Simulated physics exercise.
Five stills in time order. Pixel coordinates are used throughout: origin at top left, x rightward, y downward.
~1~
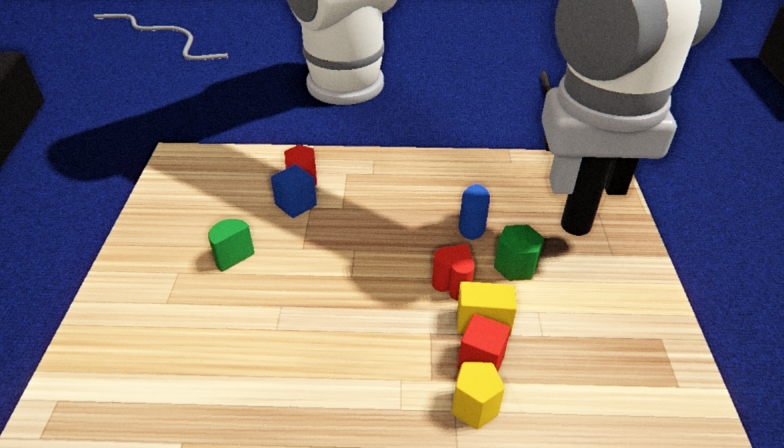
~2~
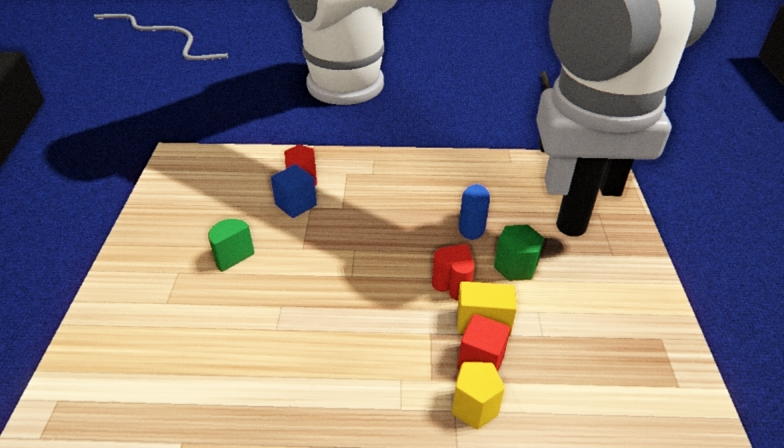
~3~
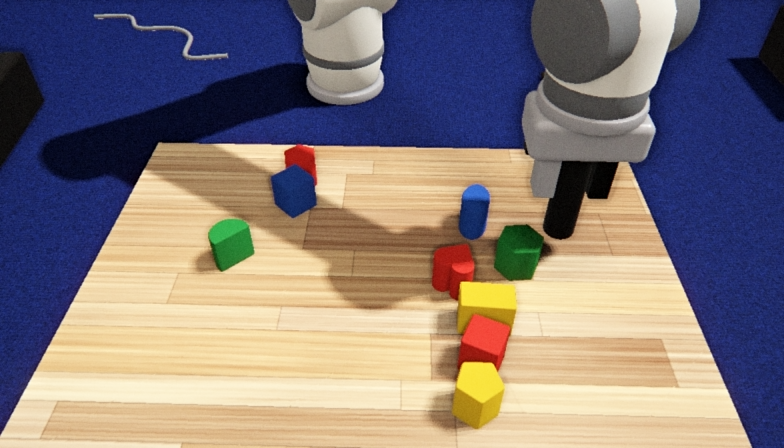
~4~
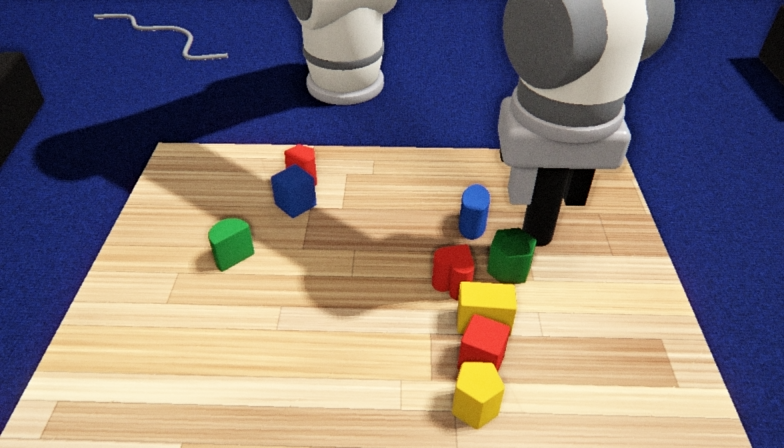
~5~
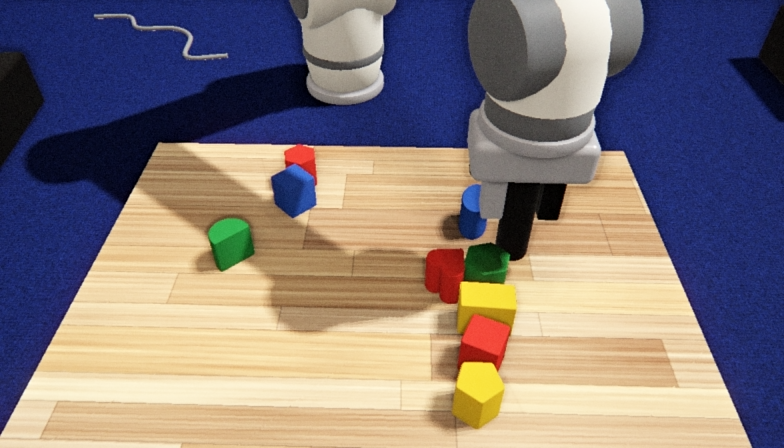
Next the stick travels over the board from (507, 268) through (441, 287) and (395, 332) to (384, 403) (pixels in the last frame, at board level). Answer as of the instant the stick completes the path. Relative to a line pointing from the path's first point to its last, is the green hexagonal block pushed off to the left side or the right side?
Out to the left.
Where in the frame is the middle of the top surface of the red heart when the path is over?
When the path ends, it will be at (362, 290).
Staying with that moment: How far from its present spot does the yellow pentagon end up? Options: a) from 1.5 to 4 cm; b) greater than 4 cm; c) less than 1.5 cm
Letter c.
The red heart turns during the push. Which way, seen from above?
Looking down: Clockwise.
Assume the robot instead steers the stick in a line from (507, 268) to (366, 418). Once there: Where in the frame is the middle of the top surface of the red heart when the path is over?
About (419, 265).
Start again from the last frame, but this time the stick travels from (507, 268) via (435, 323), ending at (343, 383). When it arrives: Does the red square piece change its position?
Short answer: Yes.
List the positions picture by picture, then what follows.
The first picture shows stick tip at (575, 227); block tops, red heart at (456, 257); blue oval block at (476, 197); yellow pentagon at (480, 380); green hexagonal block at (522, 238); yellow rectangular block at (488, 294).
The second picture shows stick at (571, 228); blocks unchanged.
The third picture shows stick at (558, 231); blocks unchanged.
The fourth picture shows stick at (536, 238); green hexagonal block at (514, 241).
The fifth picture shows stick at (510, 252); red heart at (448, 260); blue oval block at (476, 197); yellow pentagon at (480, 380); green hexagonal block at (488, 257); yellow rectangular block at (488, 294).
The first path, step by step. One third of the way, stick at (442, 270); red heart at (387, 277), turned 20° clockwise; green hexagonal block at (428, 285), turned 30° anticlockwise; yellow rectangular block at (485, 298), turned 20° anticlockwise.
Two thirds of the way, stick at (395, 315); red heart at (362, 290), turned 100° clockwise; green hexagonal block at (397, 340), turned 70° anticlockwise; yellow rectangular block at (485, 298), turned 20° anticlockwise.
At the end, stick at (383, 387); red heart at (362, 290), turned 100° clockwise; blue oval block in place; yellow pentagon in place; green hexagonal block at (398, 418), turned 95° anticlockwise; yellow rectangular block at (485, 298), turned 20° anticlockwise.
